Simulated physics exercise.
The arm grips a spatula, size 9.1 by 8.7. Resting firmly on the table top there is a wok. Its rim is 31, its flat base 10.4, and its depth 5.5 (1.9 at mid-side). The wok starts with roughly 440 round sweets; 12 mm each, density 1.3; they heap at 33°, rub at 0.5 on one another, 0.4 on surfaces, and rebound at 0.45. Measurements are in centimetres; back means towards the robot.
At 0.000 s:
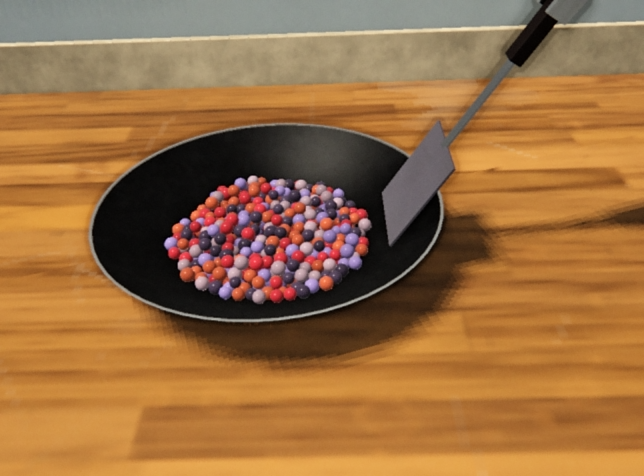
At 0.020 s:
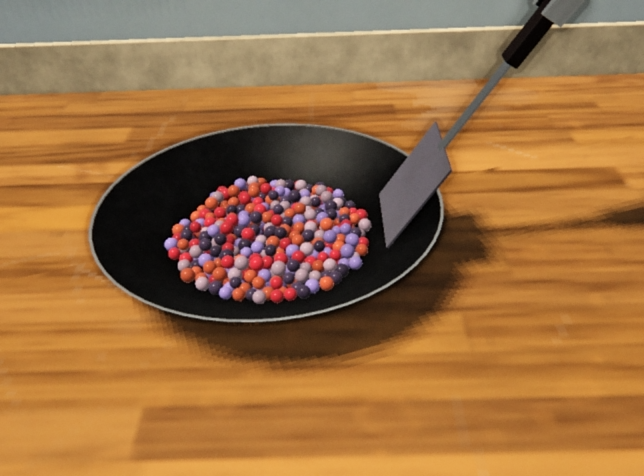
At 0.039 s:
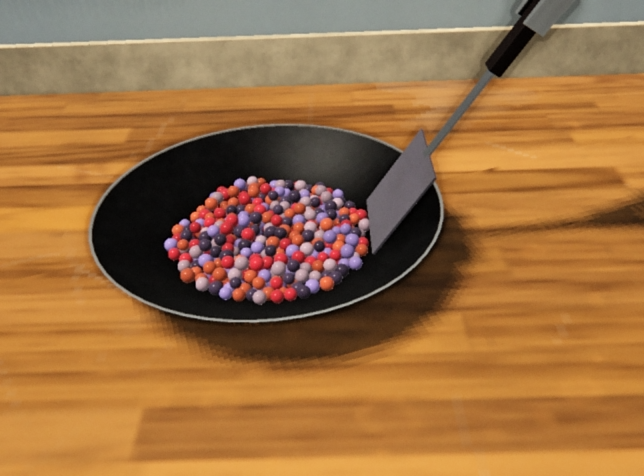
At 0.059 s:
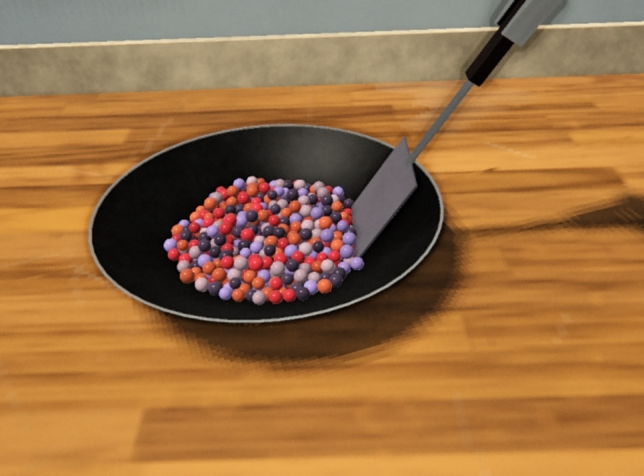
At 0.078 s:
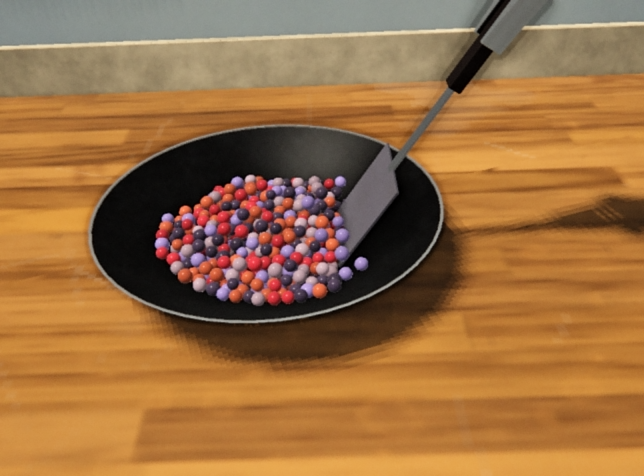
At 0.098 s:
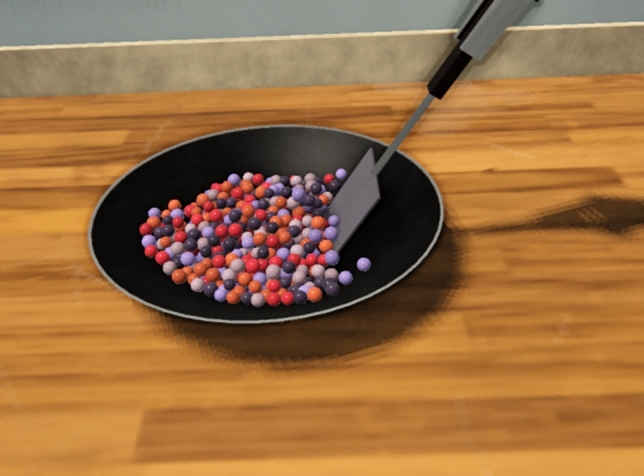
The clip shows a dark wok of small multicoloured balls on a wooden table top as a spatula moves left and down into it, pushing the pile slightly left while a few balls separate near the blade.
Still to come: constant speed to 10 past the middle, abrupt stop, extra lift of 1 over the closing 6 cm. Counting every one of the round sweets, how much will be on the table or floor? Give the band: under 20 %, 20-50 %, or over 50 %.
Band: 20-50 %.
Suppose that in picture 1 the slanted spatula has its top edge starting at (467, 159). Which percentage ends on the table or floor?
About 25 per cent.
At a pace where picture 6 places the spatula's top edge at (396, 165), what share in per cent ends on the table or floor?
Expect some 20 per cent there.
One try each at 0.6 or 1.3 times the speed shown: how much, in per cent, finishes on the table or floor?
The two tries give about 20 and 45 in a hundred.
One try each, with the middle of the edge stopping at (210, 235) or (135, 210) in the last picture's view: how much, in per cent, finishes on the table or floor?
About 5 and 45 per cent.
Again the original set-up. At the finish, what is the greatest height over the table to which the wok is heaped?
Some 6.0 cm above the table.
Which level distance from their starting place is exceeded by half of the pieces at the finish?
Roughly 9 cm.
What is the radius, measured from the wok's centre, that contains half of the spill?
The answer is around 26 cm.
After 0.17 s, sloping 57°, highest piece 8 above the table; 445 in the wok.
After 0.24 s, sloping 57°, highest piece 7 above the table; 444 in the wok, 1 on the blade or in flight.
After 0.47 s, sloping 57°, highest piece 7 above the table; 294 in the wok, 136 on the table or floor, 15 on the blade or in flight.
After 1.52 s, sloping 57°, highest piece 6 above the table; 292 in the wok, 153 on the table or floor.
In the end, 292 in the wok, 153 on the table or floor. That is 34 % on the table or floor.
